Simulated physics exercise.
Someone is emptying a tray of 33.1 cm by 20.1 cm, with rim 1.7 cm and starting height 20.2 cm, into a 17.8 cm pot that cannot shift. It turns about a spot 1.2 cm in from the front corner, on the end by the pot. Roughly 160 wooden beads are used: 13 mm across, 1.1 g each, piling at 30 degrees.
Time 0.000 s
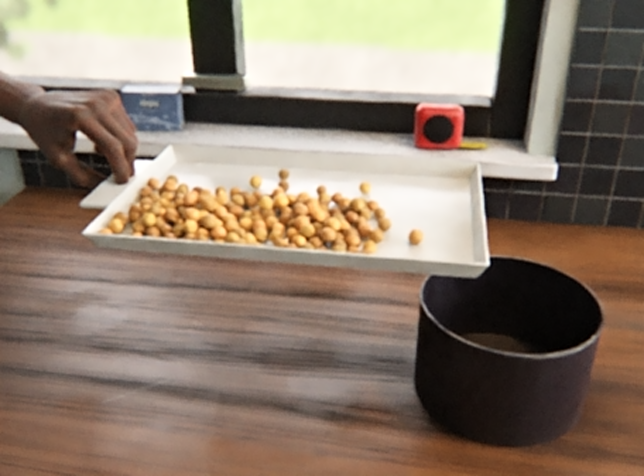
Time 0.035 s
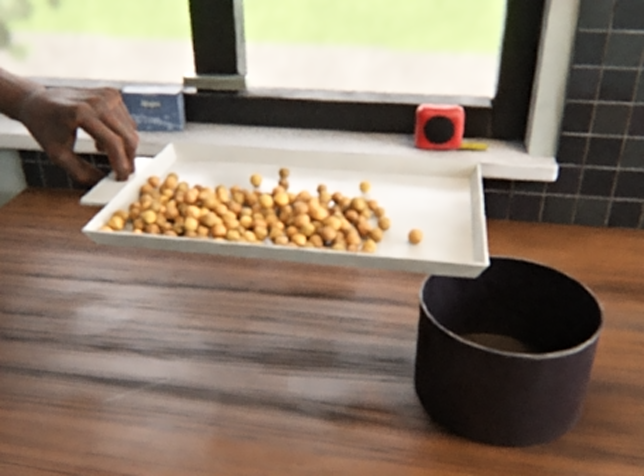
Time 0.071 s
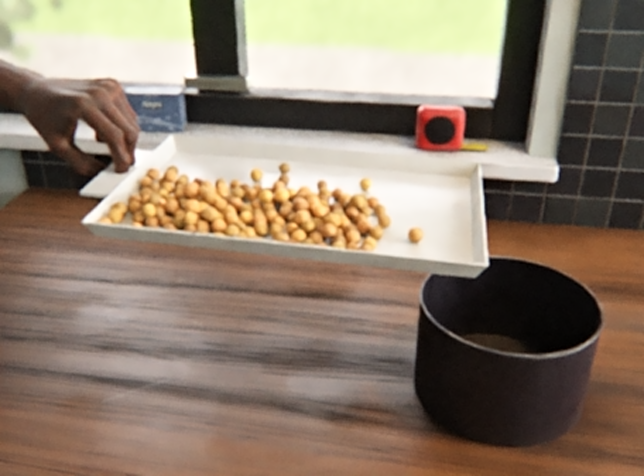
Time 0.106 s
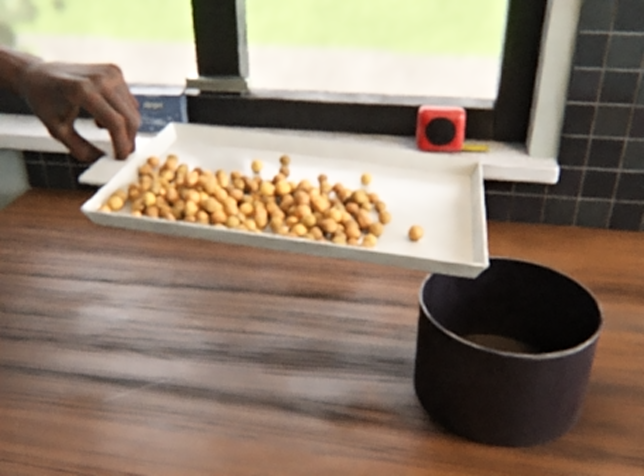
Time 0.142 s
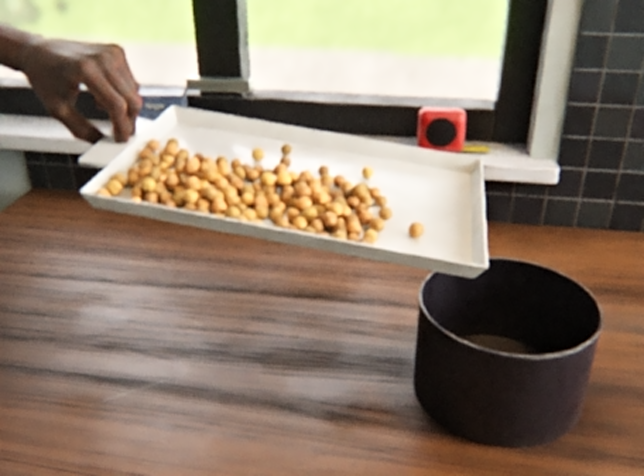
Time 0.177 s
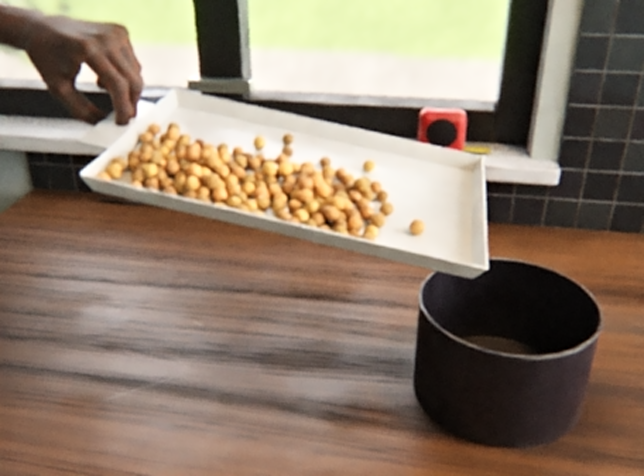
A shallow white tray of small, round, tan pieces starts out level above a wooden counter, its right end by a dark pot. A hand at the left then raises that end, slowly at first and then more steeply, while the right end stays low and the pieces remain heaped together.
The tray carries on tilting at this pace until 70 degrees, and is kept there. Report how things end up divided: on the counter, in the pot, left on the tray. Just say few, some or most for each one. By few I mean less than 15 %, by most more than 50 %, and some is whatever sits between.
I would say counter most, pot some, tray few.
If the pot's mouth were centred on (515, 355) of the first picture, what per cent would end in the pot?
Close to 80 in a hundred.
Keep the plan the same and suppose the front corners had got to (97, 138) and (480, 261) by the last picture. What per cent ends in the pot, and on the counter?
Pot: 35, counter: 65.
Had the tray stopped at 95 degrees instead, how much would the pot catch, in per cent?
25 per cent.
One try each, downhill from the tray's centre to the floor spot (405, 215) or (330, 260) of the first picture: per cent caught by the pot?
The share comes to roughly 55 in a hundred, then roughly 0 in a hundred.
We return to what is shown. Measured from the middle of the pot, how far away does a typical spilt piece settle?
Distance: Some 28 cm.
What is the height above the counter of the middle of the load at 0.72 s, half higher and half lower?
Around 24 cm up.
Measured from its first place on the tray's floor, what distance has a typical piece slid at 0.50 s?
Displacement on the tray: About 6 cm.
After 0.50 s, tilt 39 degrees; the tray holds 100 %, the pot 0 %.
Then, at 0.72 s, tilt 59 degrees; the tray holds 75 %, the pot 0 %.
Then, at 1.06 s, tilt 70 degrees; the tray holds 10 %, the pot 25 %.
By 2.4 s all is still; counter 70 %, pot 30 %, tray 0 %.
